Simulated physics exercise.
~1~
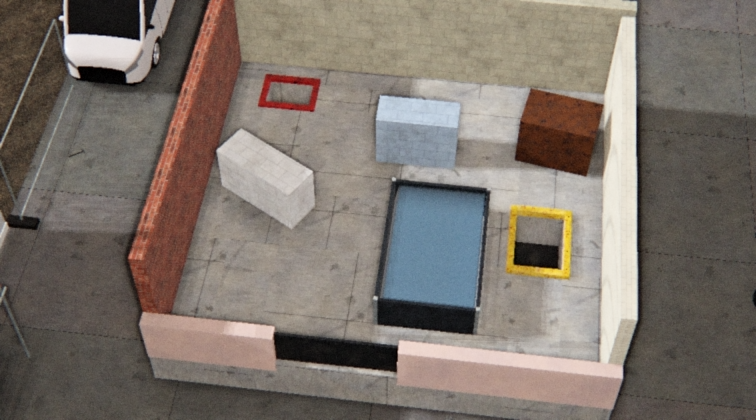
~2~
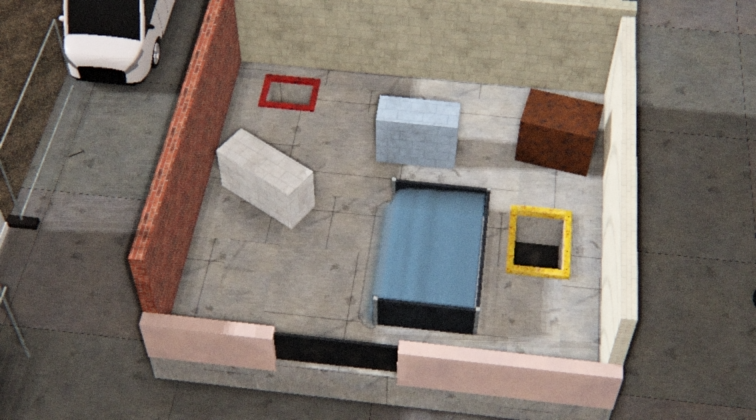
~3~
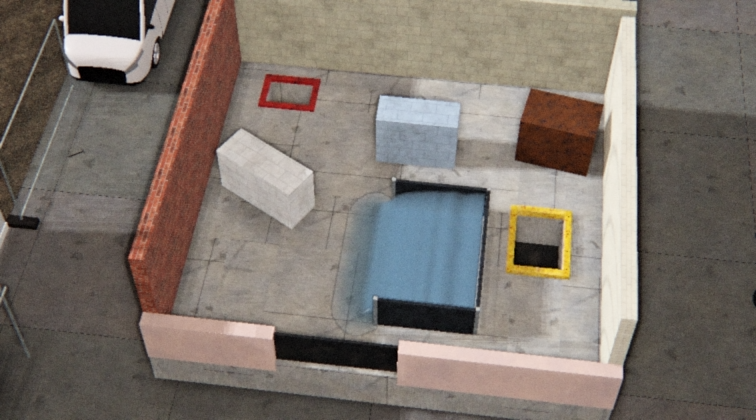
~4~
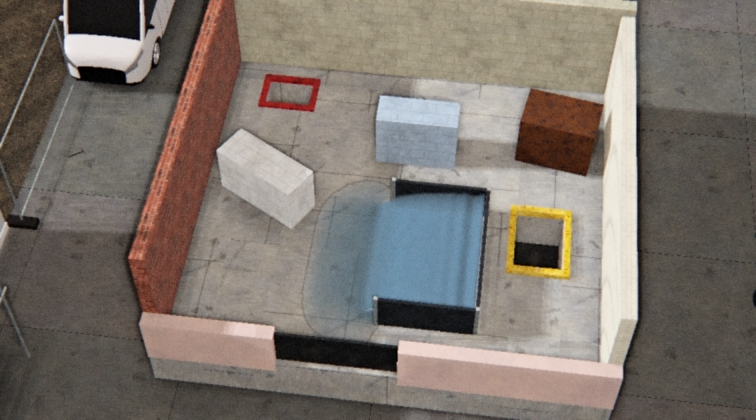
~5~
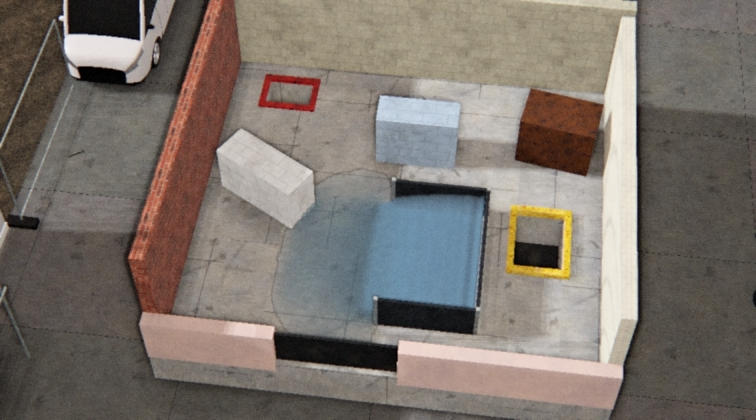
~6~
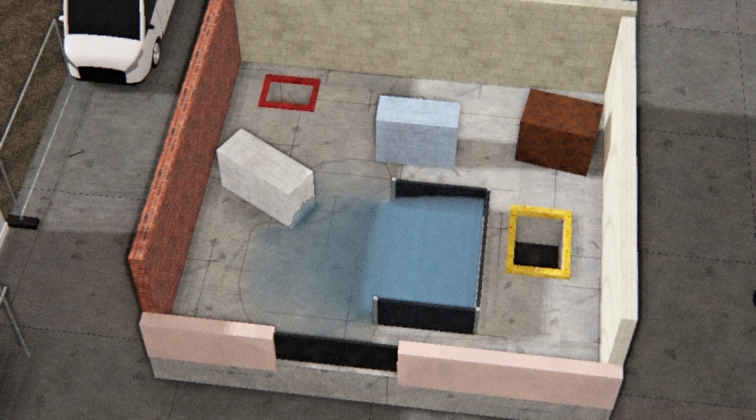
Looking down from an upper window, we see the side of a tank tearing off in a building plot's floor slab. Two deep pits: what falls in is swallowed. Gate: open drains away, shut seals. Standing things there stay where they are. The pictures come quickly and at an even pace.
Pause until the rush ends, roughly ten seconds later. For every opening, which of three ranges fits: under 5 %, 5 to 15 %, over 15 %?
In the end the gate is going to fail to get to five per cent. The red pit is going to fail to land outside five to fifteen per cent. The yellow pit is going to fail to get to five per cent.
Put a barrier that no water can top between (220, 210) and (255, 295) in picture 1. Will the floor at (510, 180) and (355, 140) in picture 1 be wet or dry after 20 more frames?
First spot not reached; second spot swamped.
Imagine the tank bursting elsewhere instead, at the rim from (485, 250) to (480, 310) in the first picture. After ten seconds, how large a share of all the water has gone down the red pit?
Red 0 %.
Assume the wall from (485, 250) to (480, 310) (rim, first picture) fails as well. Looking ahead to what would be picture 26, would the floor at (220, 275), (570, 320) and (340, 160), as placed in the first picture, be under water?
So the first one is left untouched, the next drenched, and the last left untouched.
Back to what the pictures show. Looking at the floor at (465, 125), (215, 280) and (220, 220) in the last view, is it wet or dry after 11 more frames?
Listed points: Unwetted / inundated / inundated.
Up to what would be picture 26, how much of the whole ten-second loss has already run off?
Roughly 30 percent of it.
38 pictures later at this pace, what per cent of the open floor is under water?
My estimate is close to 75 per cent.
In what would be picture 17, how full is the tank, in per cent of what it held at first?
Close to 24 in a hundred.
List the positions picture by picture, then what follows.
Still water in the open tank at (434, 245), in the first frame.
The front is at (369, 323), out from the gap at (387, 256), in the second frame.
Water pours out at (387, 257) and has run to (353, 331), in the third frame.
Water pours out at (387, 257) and has run to a hidden place, in the fourth frame.
Water pours out at (387, 257) and has run to a hidden place, in the fifth frame.
Water pours out at (387, 257) and has run to (245, 295), in the sixth frame.
A moment on, water covers 35 % of the floor; the gate 0 %, the red pit 0 %, the yellow pit 0 %.
Next, water covers 40 % of the floor; the gate 0 %, the red pit 0 %, the yellow pit 0 %.
Then, water covers 50 % of the floor; the gate 0 %, the red pit 3 %, the yellow pit 0 %.
Later, water covers 75 % of the floor; the gate 0 %, the red pit 7 %, the yellow pit 0 %.
In the end, water covers 95 % of the floor; the gate 0 %, the red pit 9 %, the yellow pit 0 %.
